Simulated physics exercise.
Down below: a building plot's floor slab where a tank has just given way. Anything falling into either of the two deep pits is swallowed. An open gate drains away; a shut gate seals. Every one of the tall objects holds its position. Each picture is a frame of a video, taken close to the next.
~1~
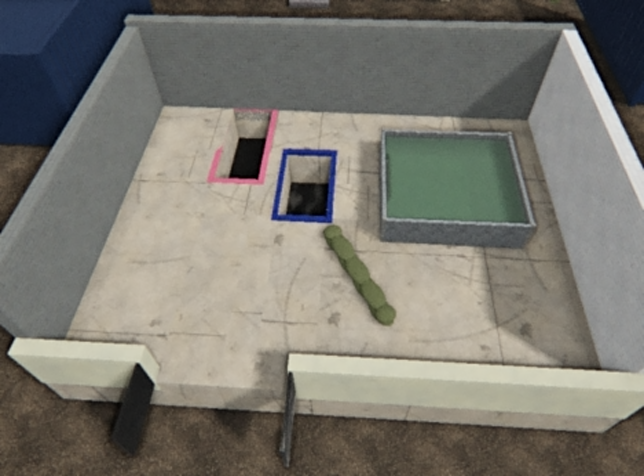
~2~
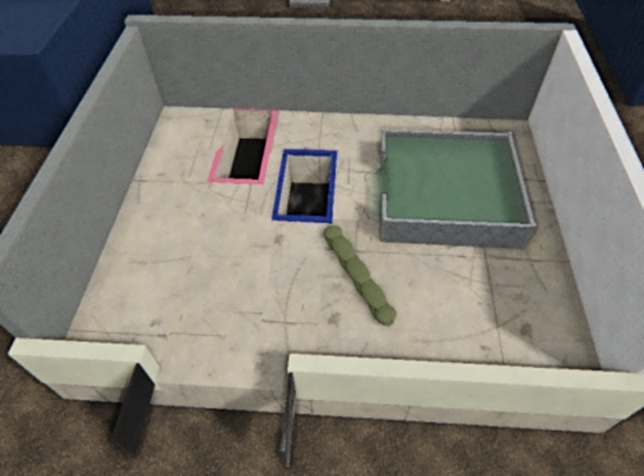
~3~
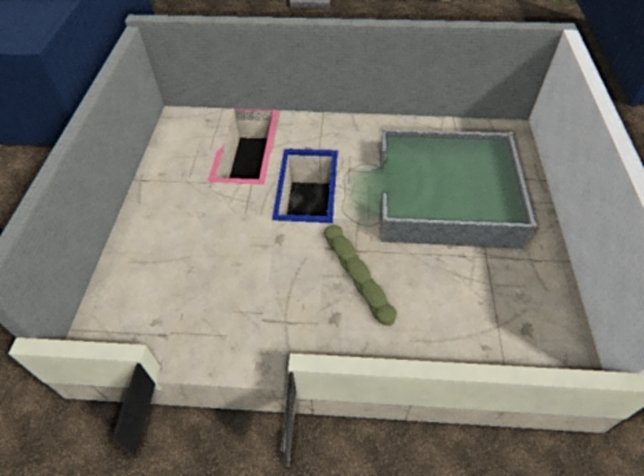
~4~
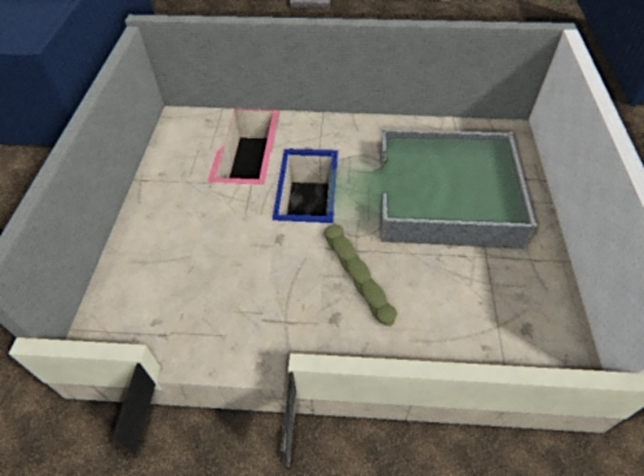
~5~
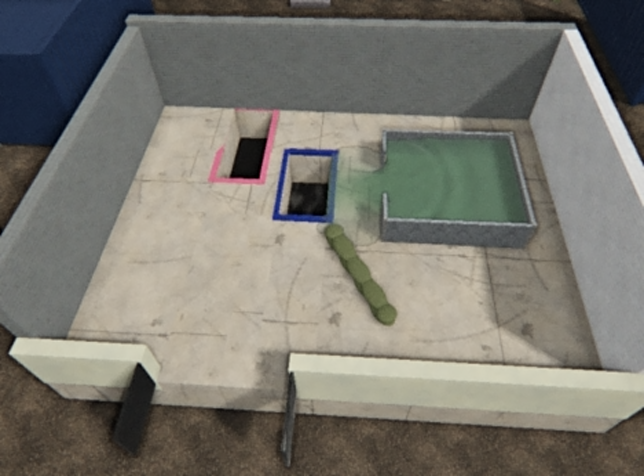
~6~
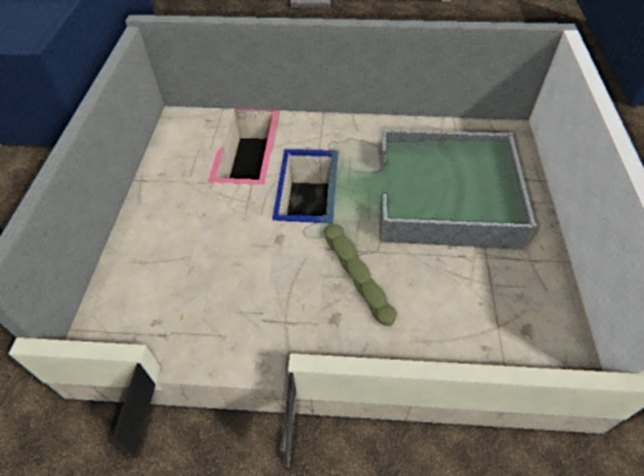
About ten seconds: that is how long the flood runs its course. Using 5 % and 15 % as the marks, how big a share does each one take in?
At the end, the gate claims a light share - short of five per cent, the blue pit claims a heavy share - exceeding fifteen per cent, the pink pit claims a light share - short of five per cent.
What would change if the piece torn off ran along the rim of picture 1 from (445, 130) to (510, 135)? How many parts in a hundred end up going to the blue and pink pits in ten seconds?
Result - blue: 4 %; pink: 20 %.
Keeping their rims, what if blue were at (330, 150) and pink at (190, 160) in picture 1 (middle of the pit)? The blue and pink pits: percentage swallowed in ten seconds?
Blue share 15%, pink share 20%.
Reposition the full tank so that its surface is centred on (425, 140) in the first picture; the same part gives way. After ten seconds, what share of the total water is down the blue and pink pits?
So blue takes 35 % and pink takes 30 %.
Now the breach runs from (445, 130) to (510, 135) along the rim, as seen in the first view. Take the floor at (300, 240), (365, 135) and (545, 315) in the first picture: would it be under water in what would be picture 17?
First spot spared, second spot submerged, third spot spared.
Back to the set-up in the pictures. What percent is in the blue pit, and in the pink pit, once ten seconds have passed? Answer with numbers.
About 48 %, then about 4 %.
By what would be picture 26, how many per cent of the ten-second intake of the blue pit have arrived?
Around 65 percent.
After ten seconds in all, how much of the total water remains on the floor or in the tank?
46 in a hundred.
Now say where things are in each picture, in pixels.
The tank at (451, 177) is whole and still, in the first picture.
Water pours out at (384, 188) and has run to (376, 217), in the second picture.
Water pours out at (384, 189) and has run to (357, 219), in the third picture.
The front is at (334, 220), out from the gap at (384, 189), in the fourth picture.
The front is at (324, 230), out from the gap at (384, 188), in the fifth picture.
The front is at (334, 146), out from the gap at (384, 188), in the sixth picture.
A moment on, water covers 10 % of the floor; the gate 0 %, the blue pit 10 %, the pink pit 0 %.
Next, water covers 15 % of the floor; the gate 0 %, the blue pit 20 %, the pink pit 0 %.
Then, water covers 20 % of the floor; the gate 0 %, the blue pit 31 %, the pink pit 1 %.
Later, water covers 30 % of the floor; the gate 0 %, the blue pit 42 %, the pink pit 2 %.
In the end, water covers 45 % of the floor; the gate 1 %, the blue pit 49 %, the pink pit 3 %.
